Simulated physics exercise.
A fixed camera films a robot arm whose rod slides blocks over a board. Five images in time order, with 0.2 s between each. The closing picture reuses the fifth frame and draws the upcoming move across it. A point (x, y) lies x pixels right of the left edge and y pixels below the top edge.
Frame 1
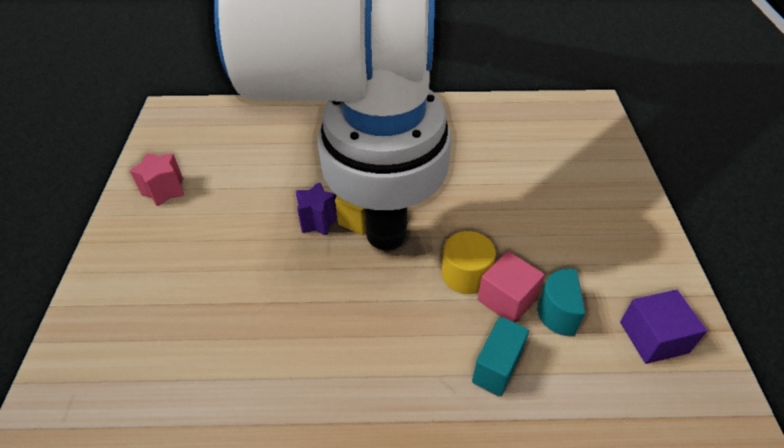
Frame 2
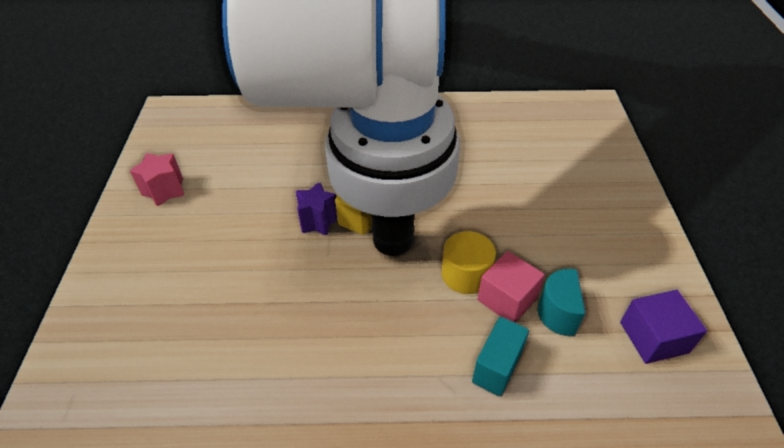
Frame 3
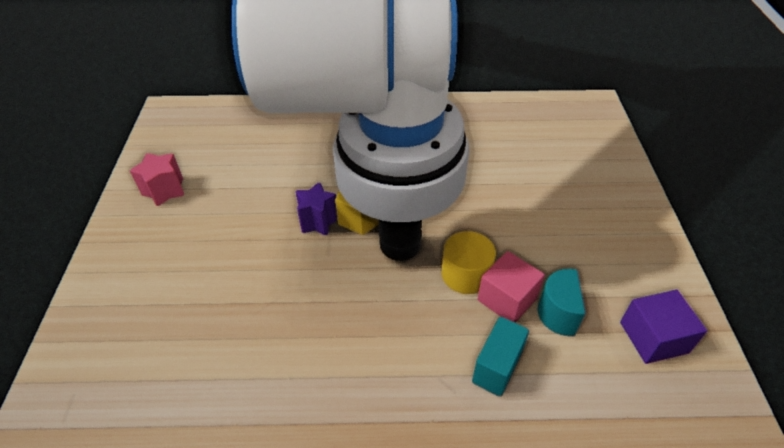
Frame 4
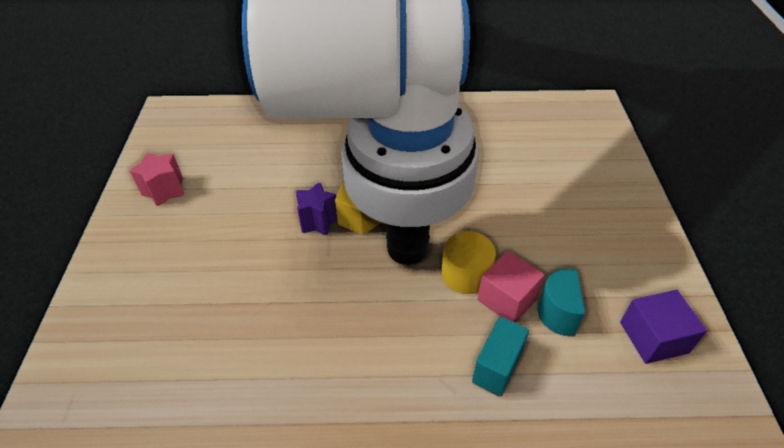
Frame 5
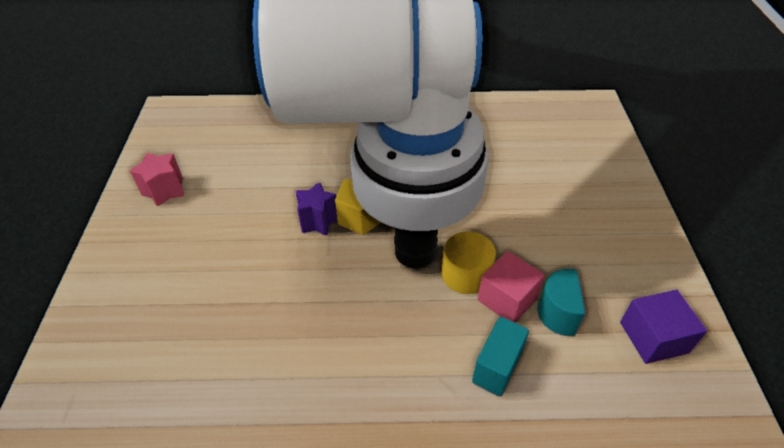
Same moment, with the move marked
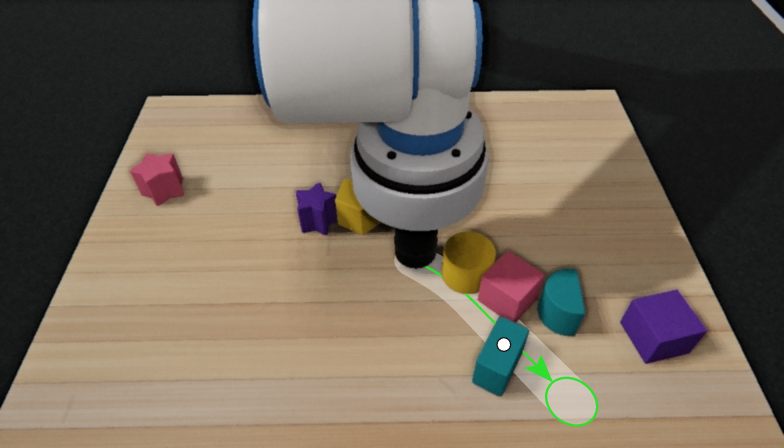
A robot arm slides its black rod slightly right across a wooden table of colored blocks.
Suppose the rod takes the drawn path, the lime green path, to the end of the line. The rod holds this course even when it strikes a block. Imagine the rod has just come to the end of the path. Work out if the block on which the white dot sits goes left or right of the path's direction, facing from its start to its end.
Gets pushed right.
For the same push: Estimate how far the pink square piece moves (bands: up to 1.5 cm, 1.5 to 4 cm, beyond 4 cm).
Offset: Above 4 cm.
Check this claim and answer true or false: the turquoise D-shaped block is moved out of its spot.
The claim holds.
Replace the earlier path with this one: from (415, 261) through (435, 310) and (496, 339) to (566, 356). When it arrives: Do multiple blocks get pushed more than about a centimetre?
Answer: No.
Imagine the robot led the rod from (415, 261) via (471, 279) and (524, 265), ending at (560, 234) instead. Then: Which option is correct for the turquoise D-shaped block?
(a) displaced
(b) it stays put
Answer: A.
The line goes from (415, 261) via (491, 319), ending at (571, 401); the dot is on the turquoise rectangular block.
What follows on the original path. One third of the way, rod (469, 289); yellow circle (521, 269); pink square piece (575, 285); turquoise D-shaped block (618, 305), turned 35° clockwise.
Two thirds of the way, rod (519, 339); yellow circle (546, 283); turquoise rectangular block (511, 369), turned 40° clockwise; pink square piece (602, 287), turned 15° anticlockwise; turquoise D-shaped block (647, 305), turned 15° clockwise.
At the end, rod (575, 395); yellow circle (546, 283); turquoise rectangular block (521, 384), turned 95° clockwise; pink square piece (602, 287), turned 15° anticlockwise; turquoise D-shaped block (647, 305), turned 15° clockwise.
